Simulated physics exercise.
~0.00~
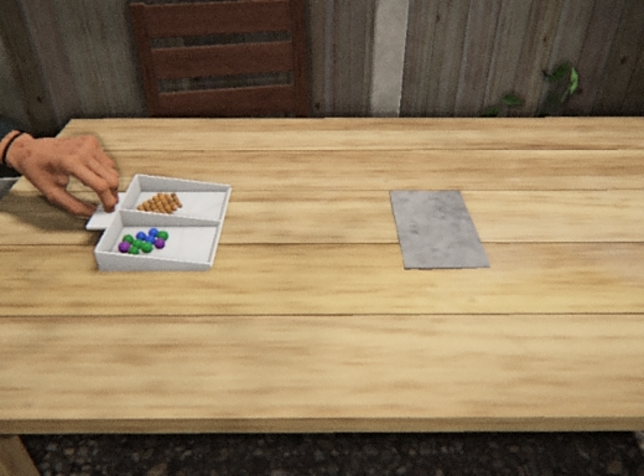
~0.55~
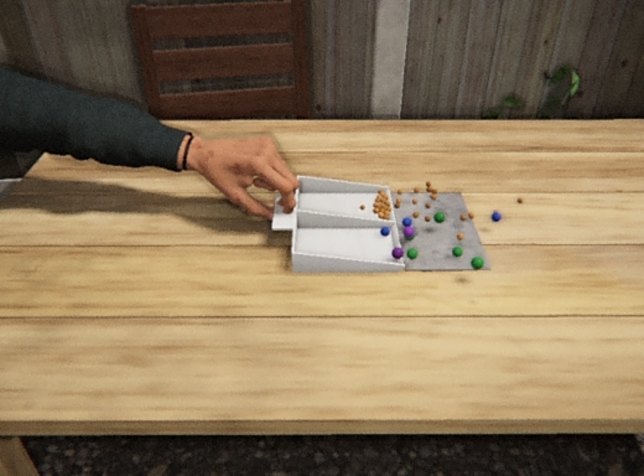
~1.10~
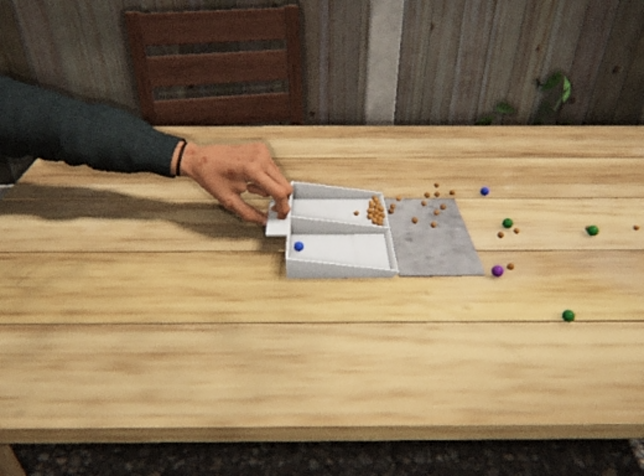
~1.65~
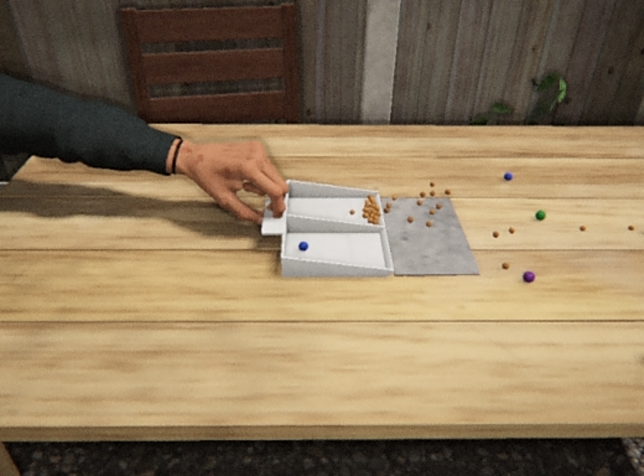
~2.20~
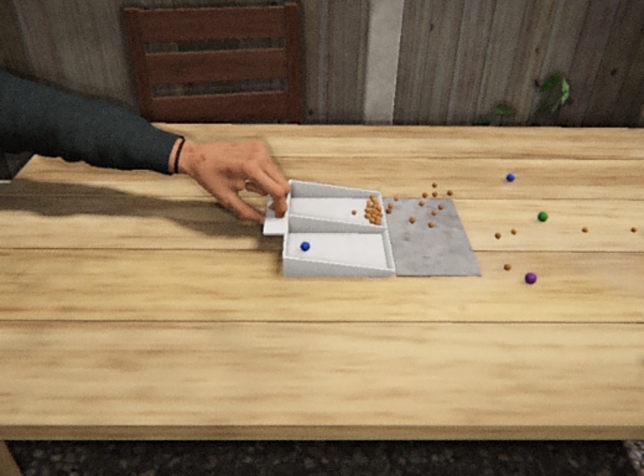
White divided tray pushed right by a hand to a grey slab, spilling colourful balls and small orange pieces across a wooden table.
